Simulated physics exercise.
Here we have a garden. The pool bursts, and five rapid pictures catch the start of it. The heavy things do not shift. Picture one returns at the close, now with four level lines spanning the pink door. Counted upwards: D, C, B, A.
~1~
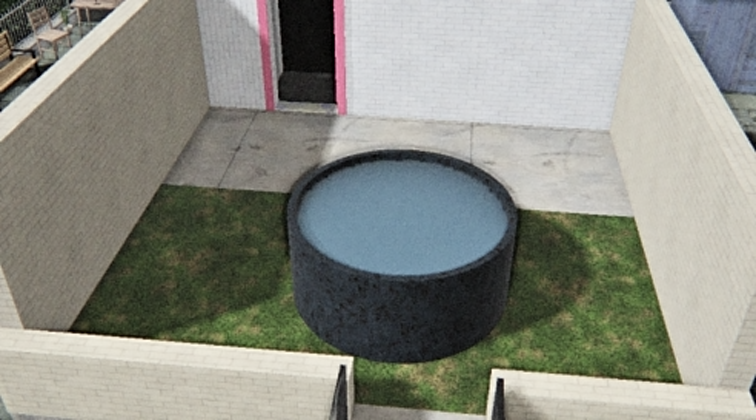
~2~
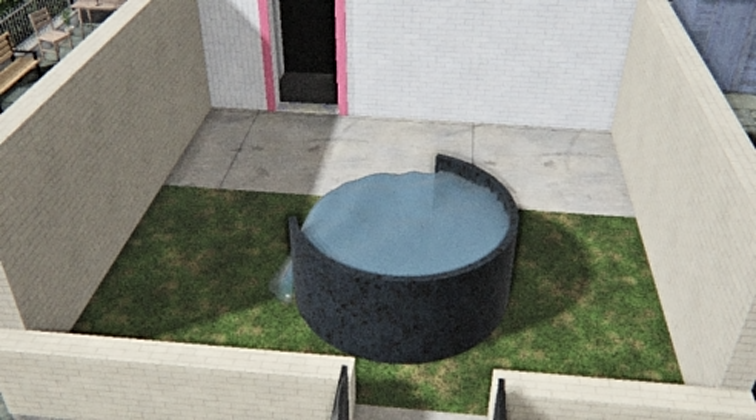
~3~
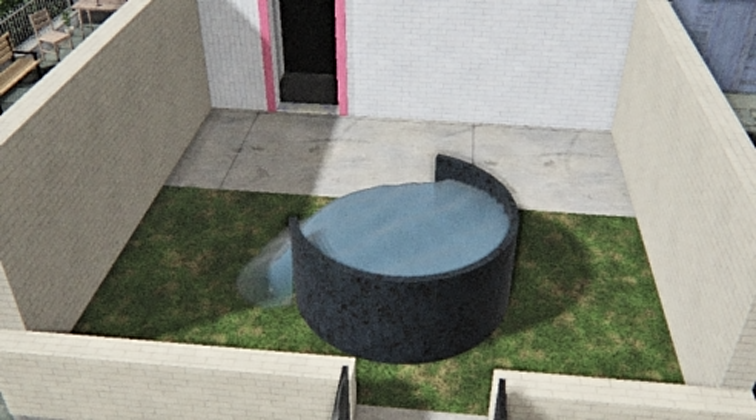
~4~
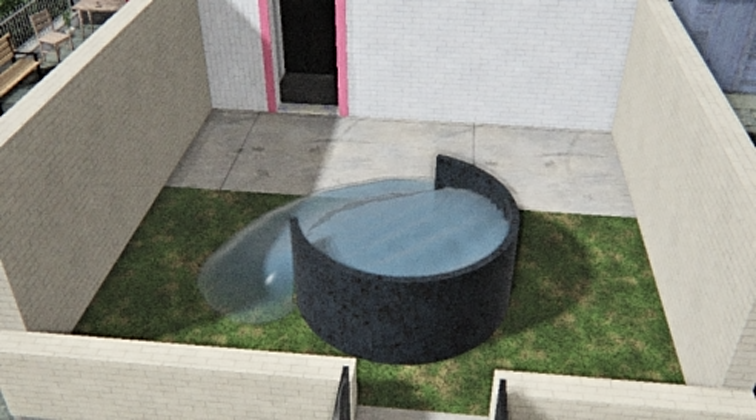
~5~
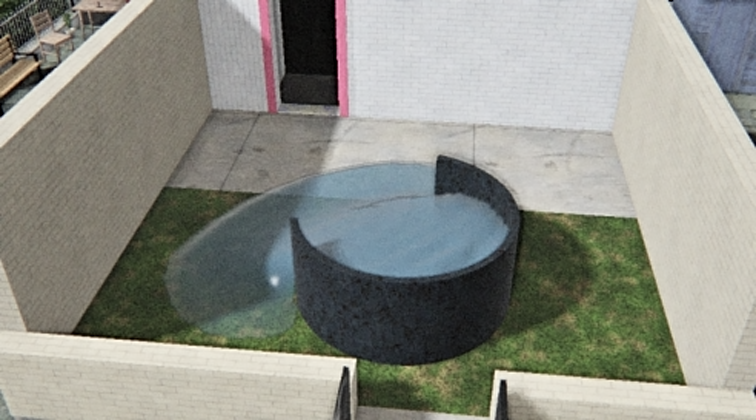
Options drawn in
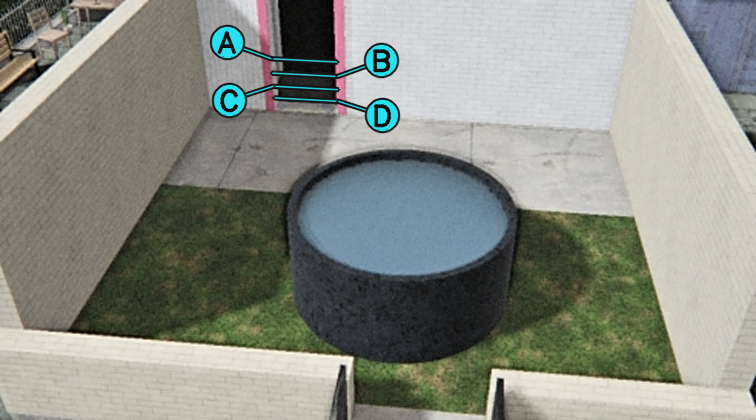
In a walled garden, part of a round pool's wall vanishes and water spreads left over the grass.
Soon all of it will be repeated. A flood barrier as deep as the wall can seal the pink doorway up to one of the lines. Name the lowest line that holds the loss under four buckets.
Mark C just does it.
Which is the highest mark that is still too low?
Here it is mark D.
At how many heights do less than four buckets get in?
Three of them.
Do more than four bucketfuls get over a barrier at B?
No, not at all.
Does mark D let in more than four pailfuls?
Yes, that goes wrong.
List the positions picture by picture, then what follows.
In the first frame, water in the pool at rest, its middle at (402, 214); foot of the pink doorway at (306, 112); open gate at (422, 359).
In the second frame, 2 % of the ground under water, visible out to (286, 283).
In the third frame, 6 % of the ground under water, visible out to (250, 291).
In the fourth frame, 13 % of the ground under water, visible out to (213, 293).
In the fifth frame, 22 % of the ground under water, visible out to (198, 313).
In cyan, A at (304, 60); B at (304, 74); C at (305, 87); D at (306, 99); from the bottom up D, C, B, A.
Choosing A, nothing gets over.
Choosing B, nothing gets over.
Choosing C, a splash gets over, under a bucket.
Choosing D, about 11 bucketfuls get in.
